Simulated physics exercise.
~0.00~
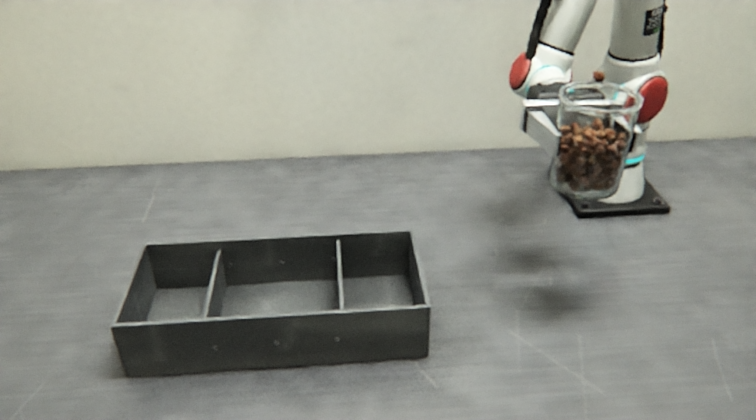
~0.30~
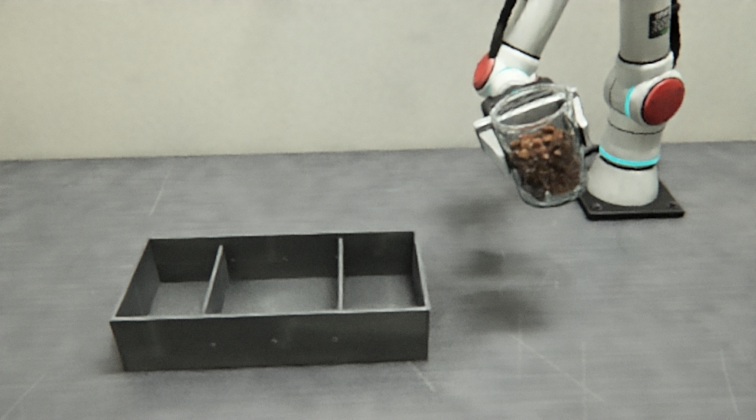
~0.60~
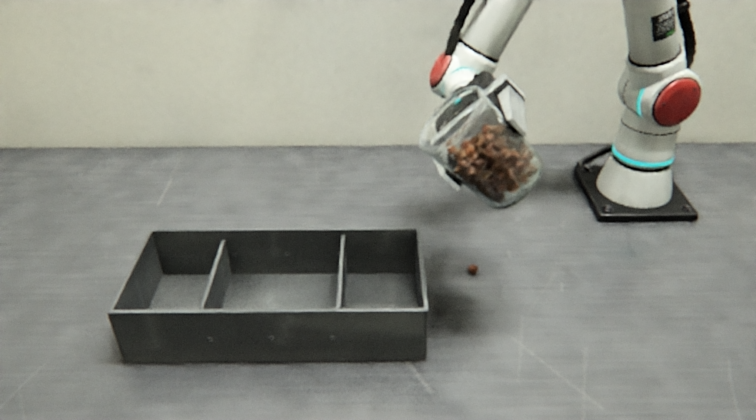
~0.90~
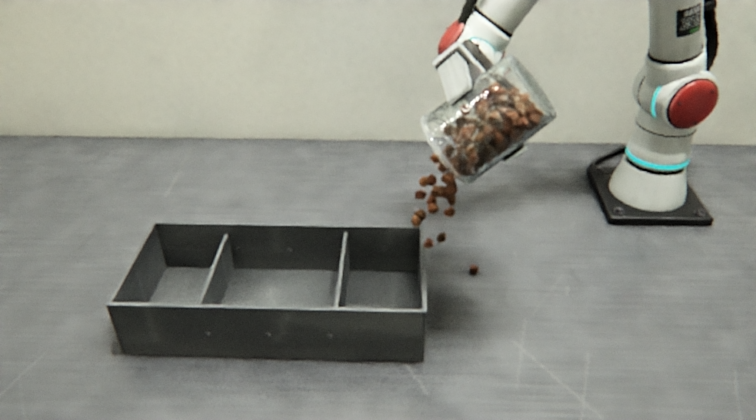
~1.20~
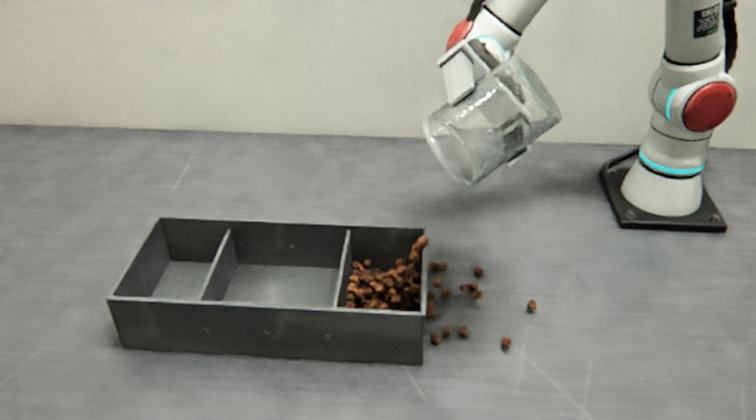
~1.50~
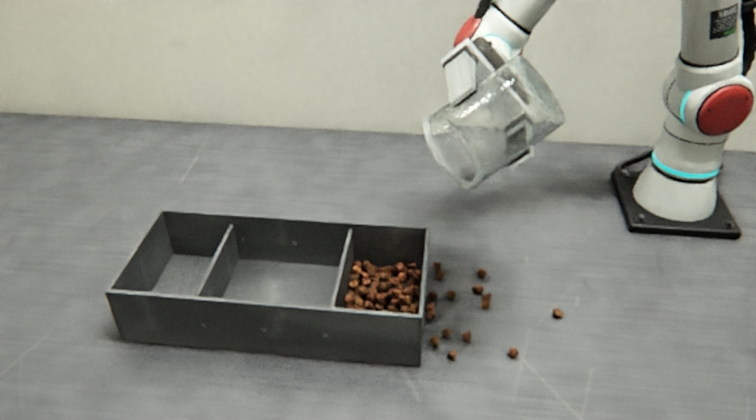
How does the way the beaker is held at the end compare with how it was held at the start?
At the start the beaker was held upright, but by the end it was turned upside down at a slant, with its open mouth pointing down and to the left.
